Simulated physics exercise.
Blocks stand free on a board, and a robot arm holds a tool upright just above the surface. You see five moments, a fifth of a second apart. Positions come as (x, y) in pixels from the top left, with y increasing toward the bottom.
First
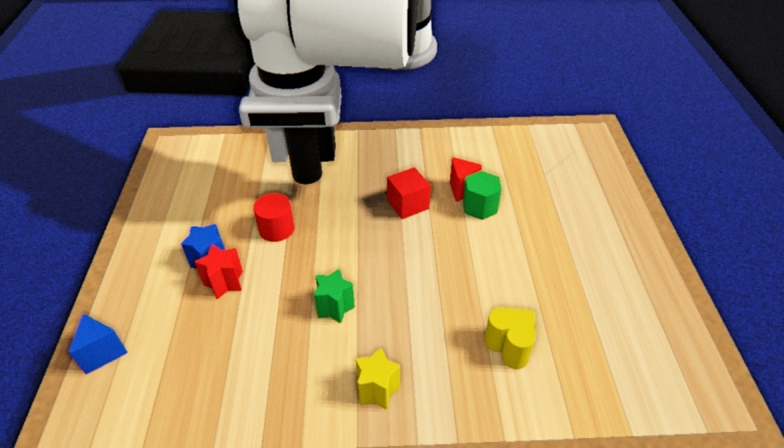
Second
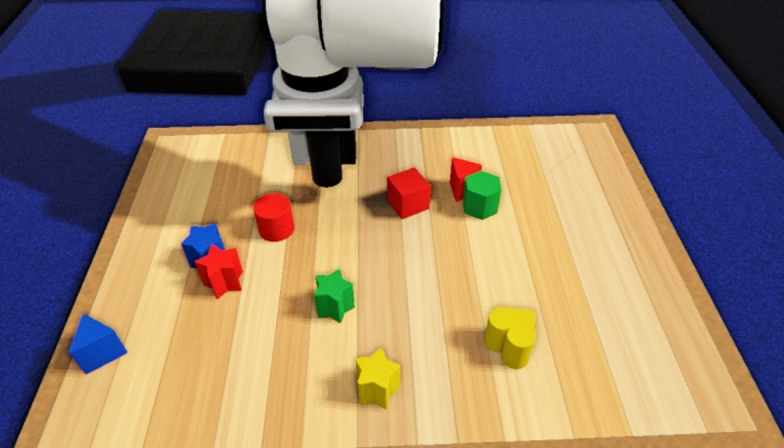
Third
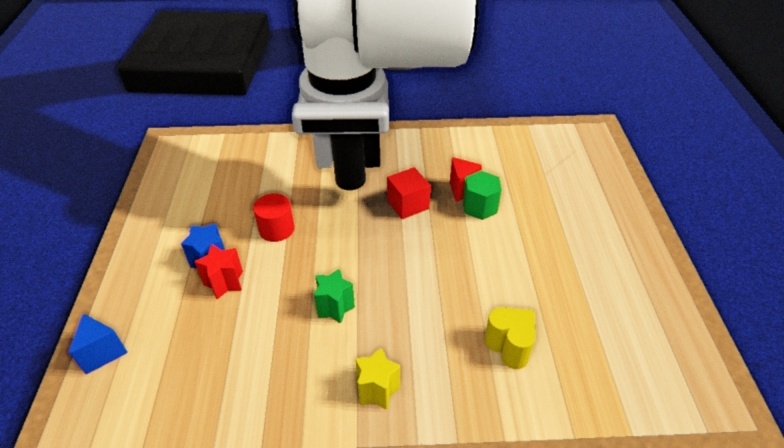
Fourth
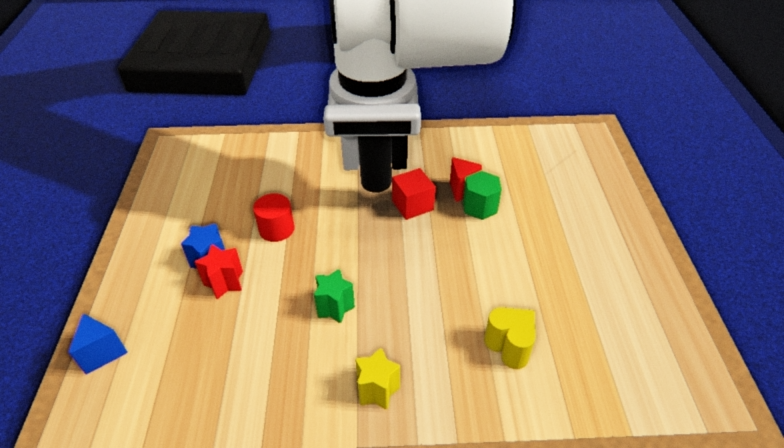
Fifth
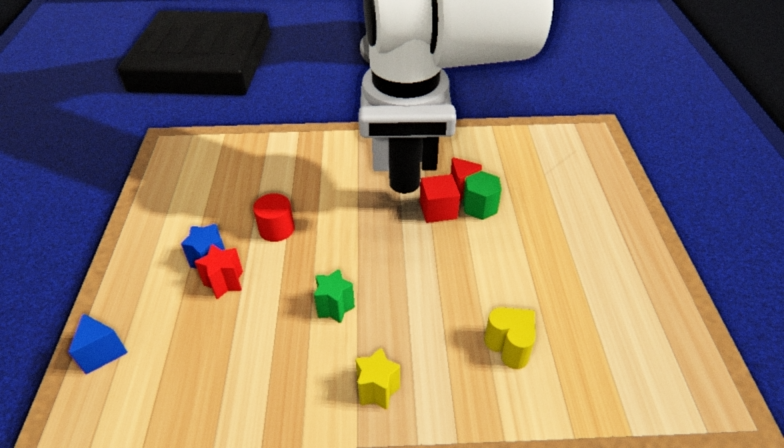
At first, a robot arm holds a dark upright tool near the back of a wooden board scattered with red, blue, green and yellow blocks. The tool slides right across the open gap toward the red cube, then pushes the cube a short way right, close beside the red triangle and green hexagonal block.
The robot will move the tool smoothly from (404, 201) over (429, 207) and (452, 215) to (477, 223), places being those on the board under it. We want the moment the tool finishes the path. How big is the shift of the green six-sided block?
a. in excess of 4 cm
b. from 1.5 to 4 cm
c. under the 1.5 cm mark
It's a.
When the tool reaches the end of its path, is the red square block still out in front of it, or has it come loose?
Kept ahead.
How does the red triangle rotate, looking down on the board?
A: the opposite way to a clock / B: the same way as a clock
Answer: A.
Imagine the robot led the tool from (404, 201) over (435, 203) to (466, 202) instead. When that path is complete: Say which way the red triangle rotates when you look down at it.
My prediction: CCW.
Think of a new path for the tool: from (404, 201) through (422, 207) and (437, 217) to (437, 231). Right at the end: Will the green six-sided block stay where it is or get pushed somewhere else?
It is moved off its spot.
On the path given first. Halfway along, tool (442, 193); red square block (476, 197), turned 15° clockwise; red triangle (467, 166), turned 25° anticlockwise; green six-sided block (510, 188), turned 15° anticlockwise.
At the end, tool (479, 205); red square block (510, 212), turned 35° clockwise; red triangle (467, 166), turned 25° anticlockwise; green six-sided block (529, 190), turned 45° anticlockwise.
